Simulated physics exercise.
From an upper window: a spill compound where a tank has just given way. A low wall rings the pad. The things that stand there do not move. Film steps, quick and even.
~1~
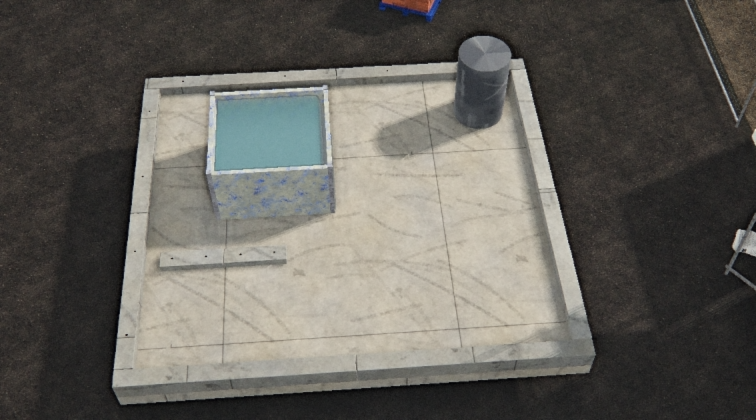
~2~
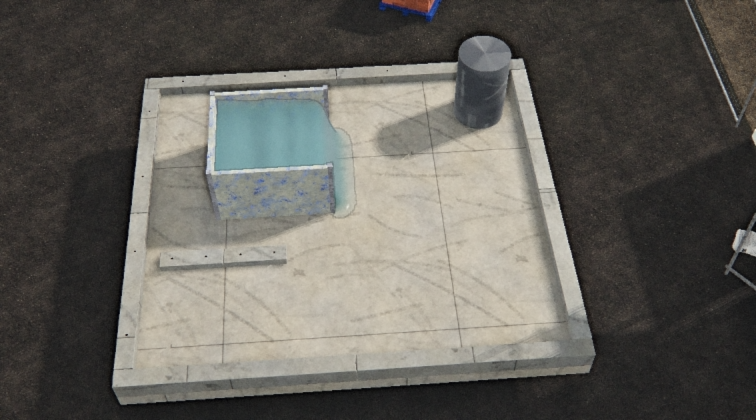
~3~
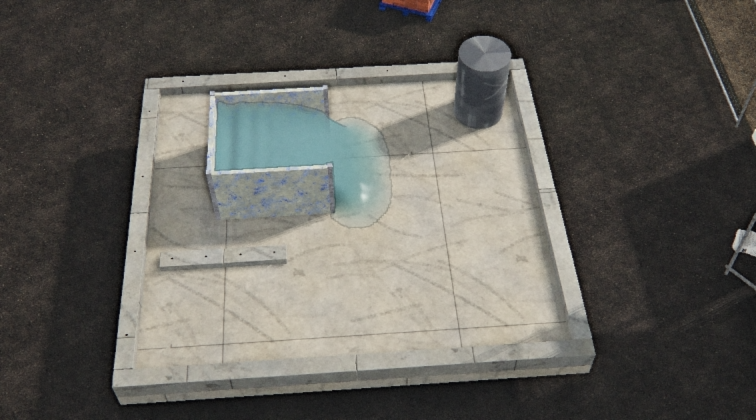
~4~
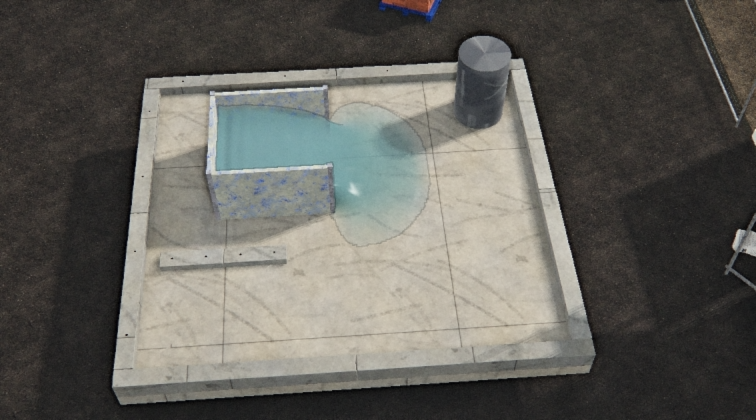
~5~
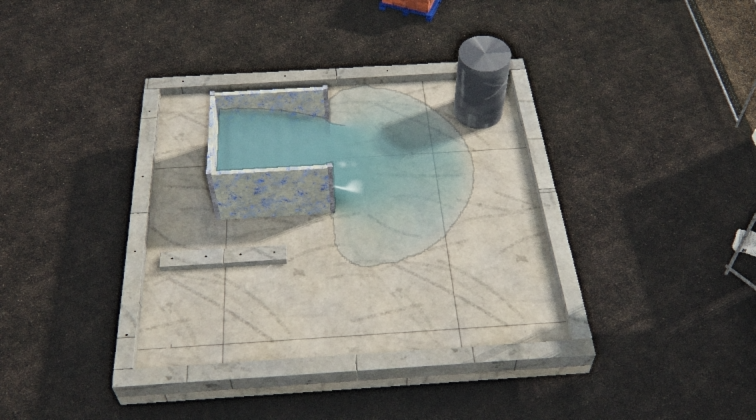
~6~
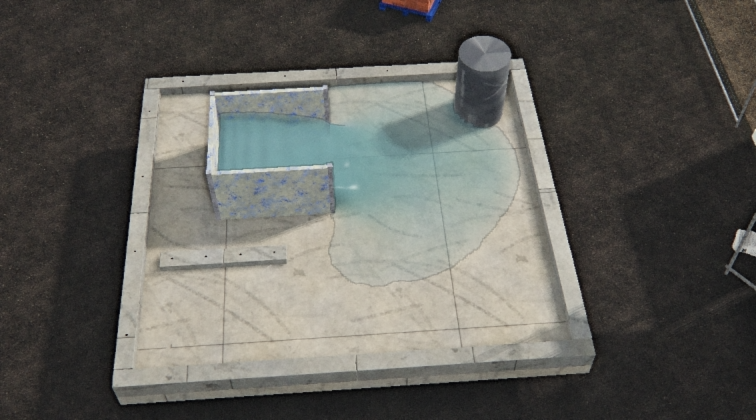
Water pours from the open right side of a tank and spreads across the pad.
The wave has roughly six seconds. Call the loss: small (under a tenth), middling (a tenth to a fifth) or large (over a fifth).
Large.
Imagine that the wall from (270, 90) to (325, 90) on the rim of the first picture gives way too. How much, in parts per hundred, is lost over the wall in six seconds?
Roughly 40 %.
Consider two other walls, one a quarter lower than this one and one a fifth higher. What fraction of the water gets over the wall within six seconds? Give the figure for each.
44 and 22 per cent, in that order.
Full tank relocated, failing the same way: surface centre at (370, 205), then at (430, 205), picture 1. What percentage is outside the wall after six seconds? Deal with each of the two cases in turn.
In turn: Around 44 and 54 per cent.
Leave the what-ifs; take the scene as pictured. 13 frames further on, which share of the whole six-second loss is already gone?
I'd estimate close to 70 per cent.
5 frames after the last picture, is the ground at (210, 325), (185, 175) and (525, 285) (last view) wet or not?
First spot high and dry, second spot high and dry, third spot drenched.
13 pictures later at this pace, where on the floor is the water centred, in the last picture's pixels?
The water's centre sits above (430, 184).
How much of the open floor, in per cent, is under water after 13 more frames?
Some 50 per cent.
A moment on, water covers 40 % of the floor; the low wall has let 1 % over.
Next, water covers 40 % of the floor; the low wall has let 2 % over.
Then, water covers 45 % of the floor; the low wall has let 20 % over.
Later, water covers 55 % of the floor; the low wall has let 29 % over.
In the end, water covers 75 % of the floor; the low wall has let 29 % over.
